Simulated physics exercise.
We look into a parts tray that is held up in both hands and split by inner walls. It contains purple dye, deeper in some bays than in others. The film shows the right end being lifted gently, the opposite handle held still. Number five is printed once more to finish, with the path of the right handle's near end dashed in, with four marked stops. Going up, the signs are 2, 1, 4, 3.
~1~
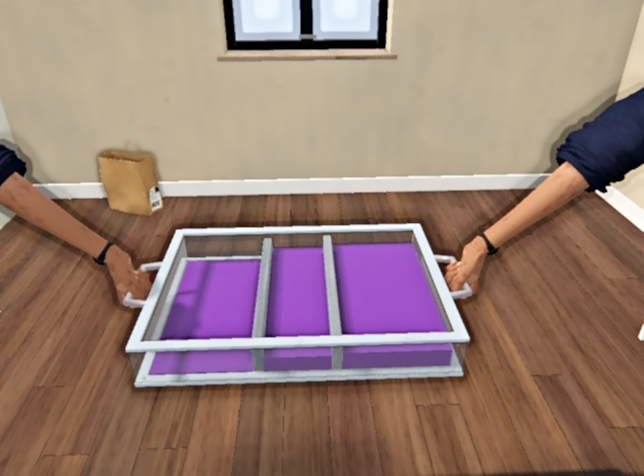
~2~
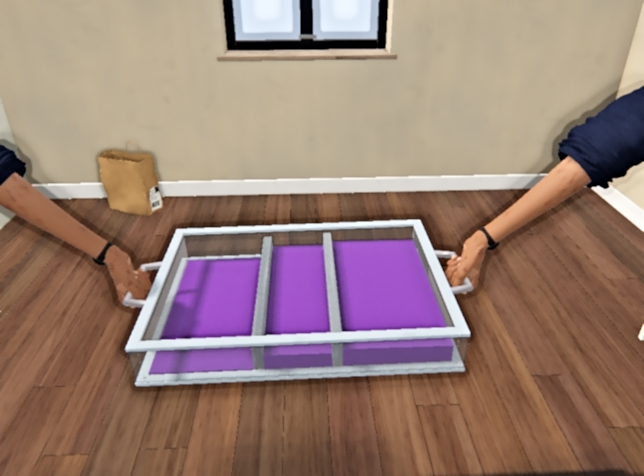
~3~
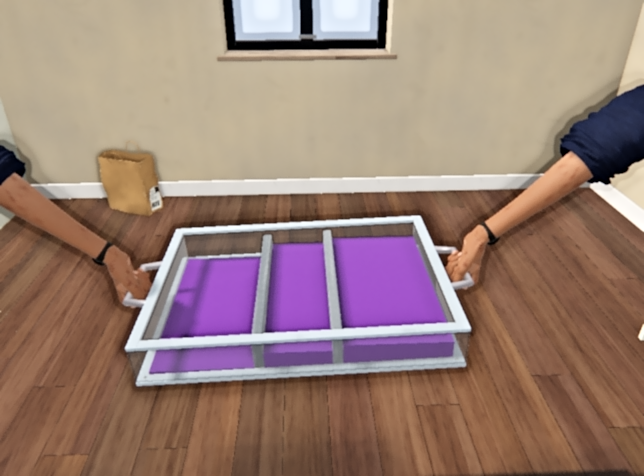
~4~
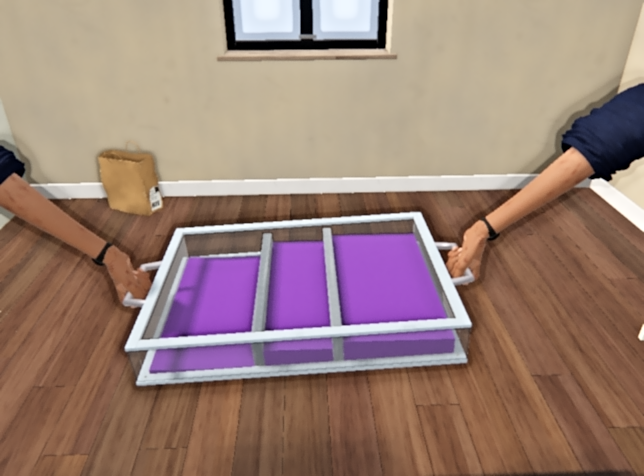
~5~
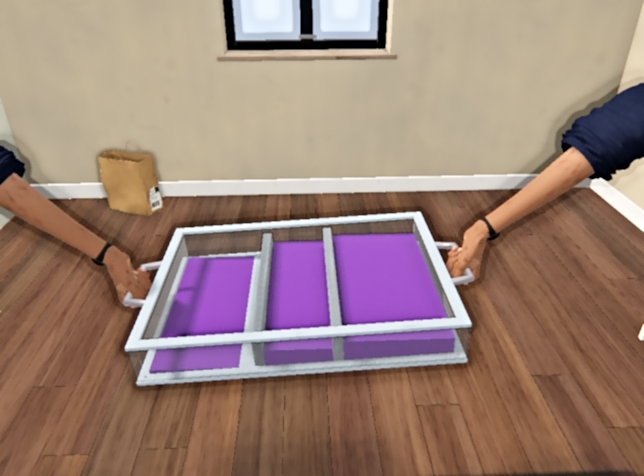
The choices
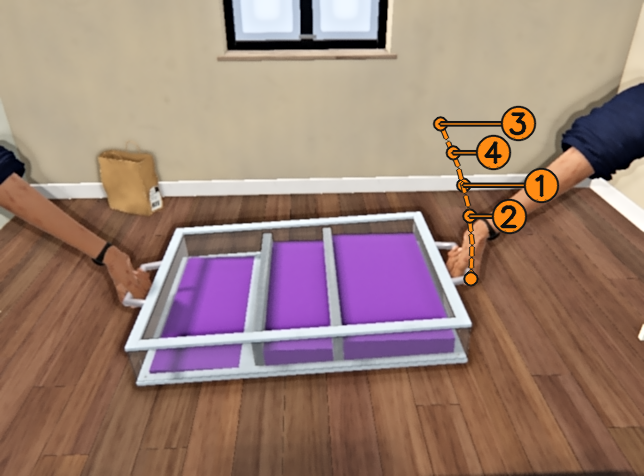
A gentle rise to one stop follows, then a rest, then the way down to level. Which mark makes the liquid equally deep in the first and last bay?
The best mark is 4.
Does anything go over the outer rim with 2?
No.
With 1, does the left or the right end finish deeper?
The right one.
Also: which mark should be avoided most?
Here it is mark 2.
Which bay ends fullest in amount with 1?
The right bay.
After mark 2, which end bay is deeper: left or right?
The right end bay.
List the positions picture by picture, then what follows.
In the first frame, the tray is level; deepest in the right bay, at (380, 289), shallowest in the left; right handle at (460, 276).
In the second frame, tipped about 1° down to the left; no wall is crossed; right handle at (461, 271).
In the third frame, tipped about 2° down to the left; no wall is crossed; right handle at (461, 266).
In the fourth frame, tipped about 3° down to the left; no wall is crossed; right handle at (462, 262).
In the fifth frame, tipped about 3° down to the left; deepest in the right bay, at (382, 279), shallowest in the left; right handle at (462, 261).
In orange, 1 at (463, 185); 2 at (469, 216); 3 at (440, 123); 4 at (453, 152).
If 1 is chosen, the right end bay stands much deeper than the other; nothing spills.
If 2 is chosen, the right end bay stands much deeper than the other; nothing spills.
If 3 is chosen, the left end bay stands a little deeper than the other; about 2 % goes over the rim.
If 4 is chosen, the two end bays stand about equally deep; nothing spills.
